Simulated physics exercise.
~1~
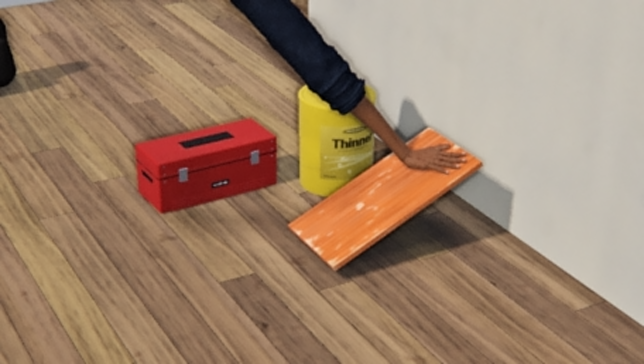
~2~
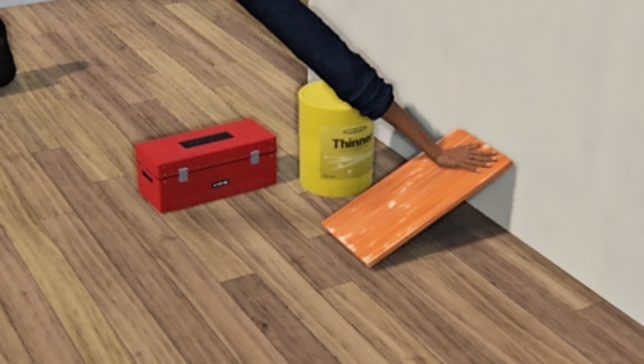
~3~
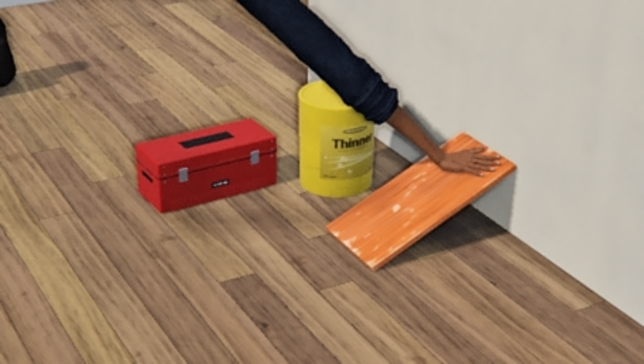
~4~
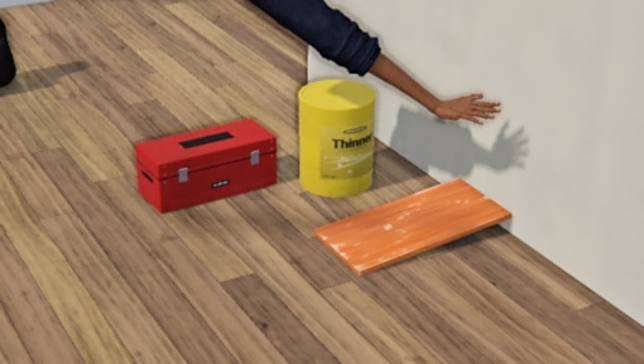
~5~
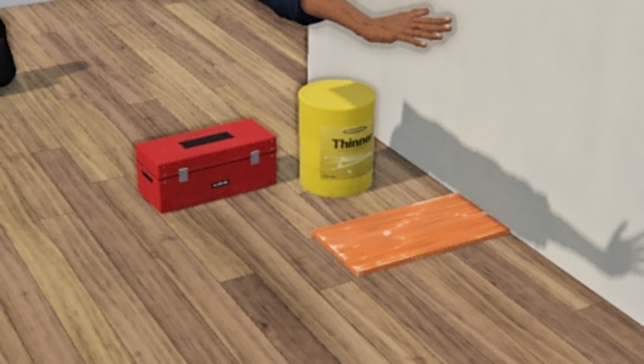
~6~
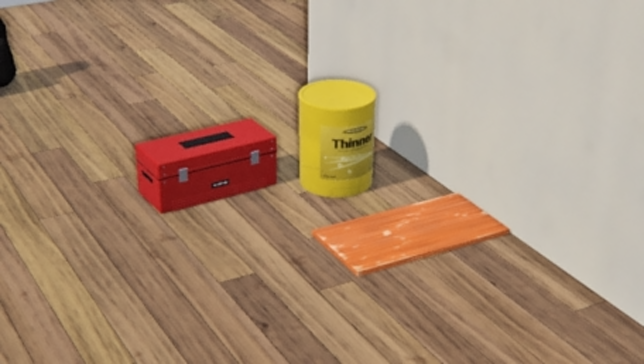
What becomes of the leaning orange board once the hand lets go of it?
It does not hold its lean against the wall. It slides down and comes to rest flat on the wooden floor.
